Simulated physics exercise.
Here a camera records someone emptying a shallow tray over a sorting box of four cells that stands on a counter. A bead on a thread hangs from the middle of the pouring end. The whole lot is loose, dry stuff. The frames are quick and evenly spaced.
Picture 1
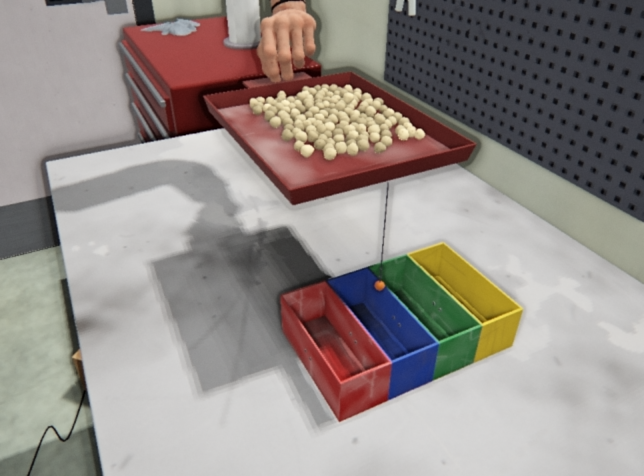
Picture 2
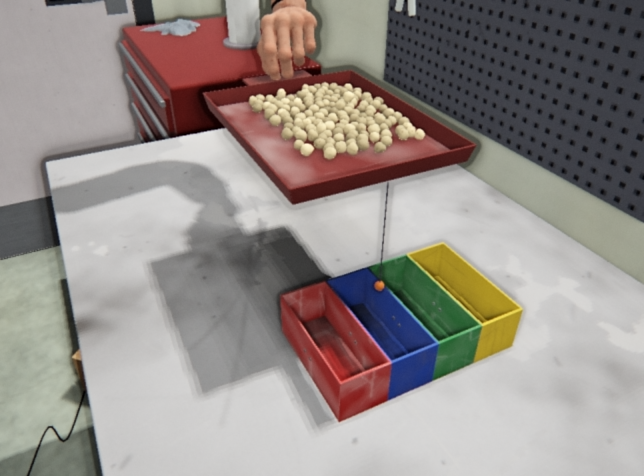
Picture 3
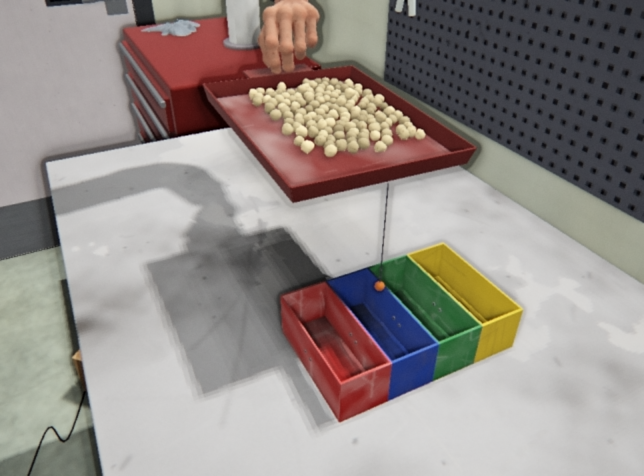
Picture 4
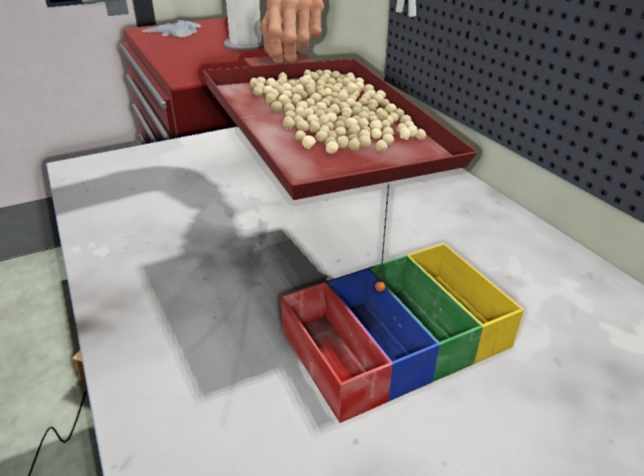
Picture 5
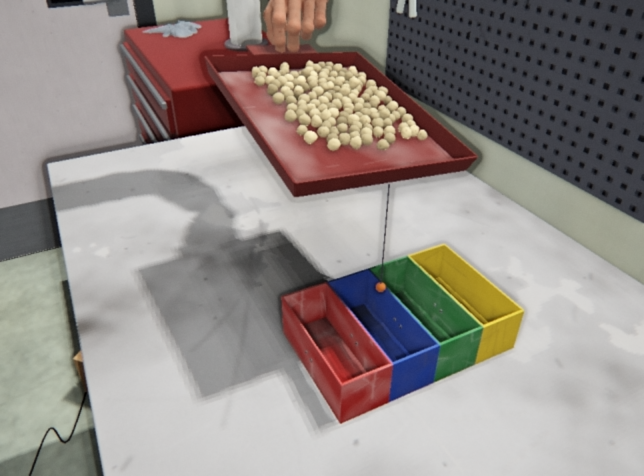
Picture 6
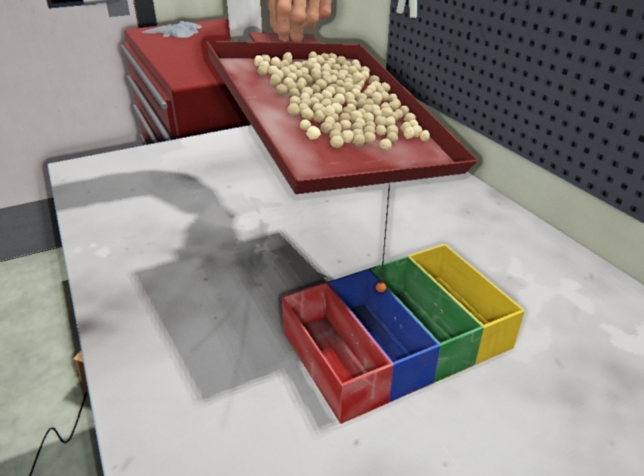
A shallow red tray heaped with pale, round nuts starts out level above red, blue, green and yellow cells, an orange bead hanging on a thread from its front edge. A hand at the back gradually raises that end, and the tray slants more steeply, its right corner dipping lowest.
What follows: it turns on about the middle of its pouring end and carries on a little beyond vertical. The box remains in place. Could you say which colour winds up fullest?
The yellow cell winds up fullest.
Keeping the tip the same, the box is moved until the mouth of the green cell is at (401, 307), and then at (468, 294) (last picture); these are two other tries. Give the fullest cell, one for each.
You'd see the yellow one win the first time and the cell in green win the second.
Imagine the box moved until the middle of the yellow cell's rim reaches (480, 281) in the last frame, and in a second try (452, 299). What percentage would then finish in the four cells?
First 100 %, then 60 %.
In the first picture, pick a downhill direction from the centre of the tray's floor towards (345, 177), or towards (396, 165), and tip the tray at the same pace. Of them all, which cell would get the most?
First try: That red cell. Second try: That yellow cell.
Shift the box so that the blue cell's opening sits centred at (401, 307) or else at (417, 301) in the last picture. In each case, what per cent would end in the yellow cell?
40 % and 10 %.
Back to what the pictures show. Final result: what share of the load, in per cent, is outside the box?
Roughly 10 in a hundred.
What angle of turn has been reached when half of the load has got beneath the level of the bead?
Around 105° at that moment.
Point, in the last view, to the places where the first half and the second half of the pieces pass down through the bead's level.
Close to (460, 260), then close to (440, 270).
Just after the last frame, tray tipped steeply; almost all on the tray; just a few in the yellow cell.
A moment on, tray tipped past a quarter turn; roughly a third on the tray; roughly a quarter in the yellow cell; about a tenth in the green cell; roughly a third falling or outside the box.
Further on, tray tipped past a quarter turn; roughly two thirds in the yellow cell; roughly a quarter in the green cell; just a few in the blue cell; about a tenth falling or outside the box.
When it is over, tray tipped past a quarter turn; roughly two thirds in the yellow cell; roughly a quarter in the green cell; just a few in the blue cell; not one in the red cell; about a tenth outside the box.
